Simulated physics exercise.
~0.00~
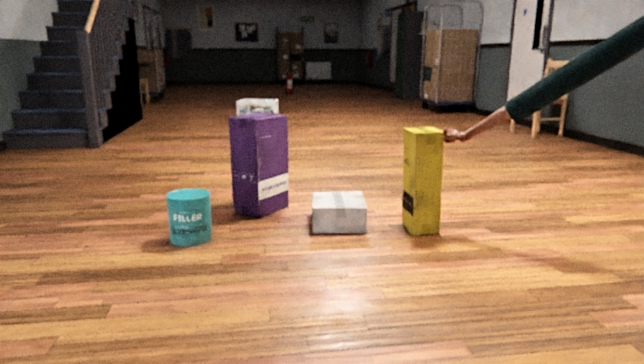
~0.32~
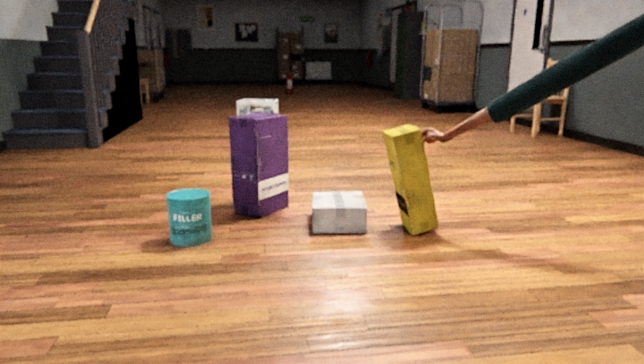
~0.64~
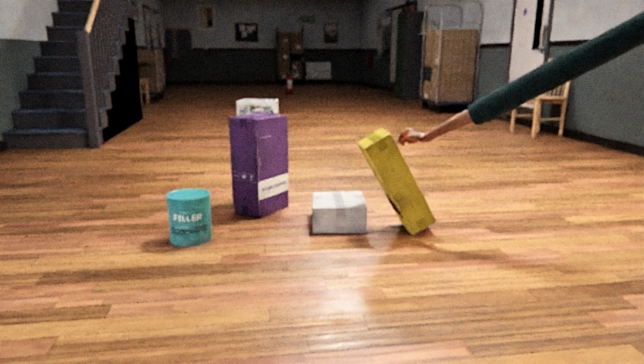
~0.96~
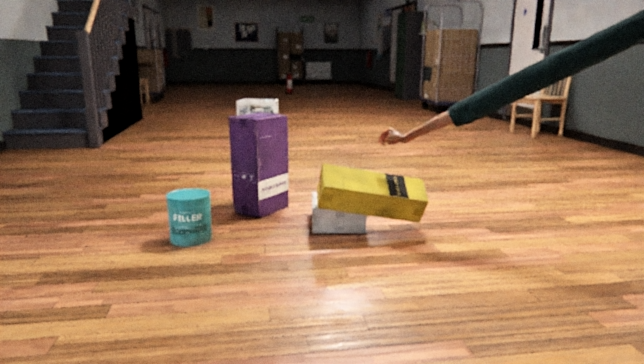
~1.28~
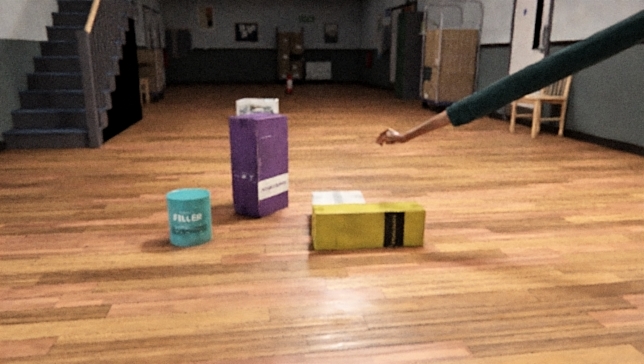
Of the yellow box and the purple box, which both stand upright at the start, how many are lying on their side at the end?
One of them is lying on its side at the end, the yellow box, while the purple box is still upright.
In this clip, a hand on a green-sleeved arm pushes the top of an upright yellow box to the left until it tips onto a small white box, then settles on its side in front of it, while the purple box and turquoise pail stay still.
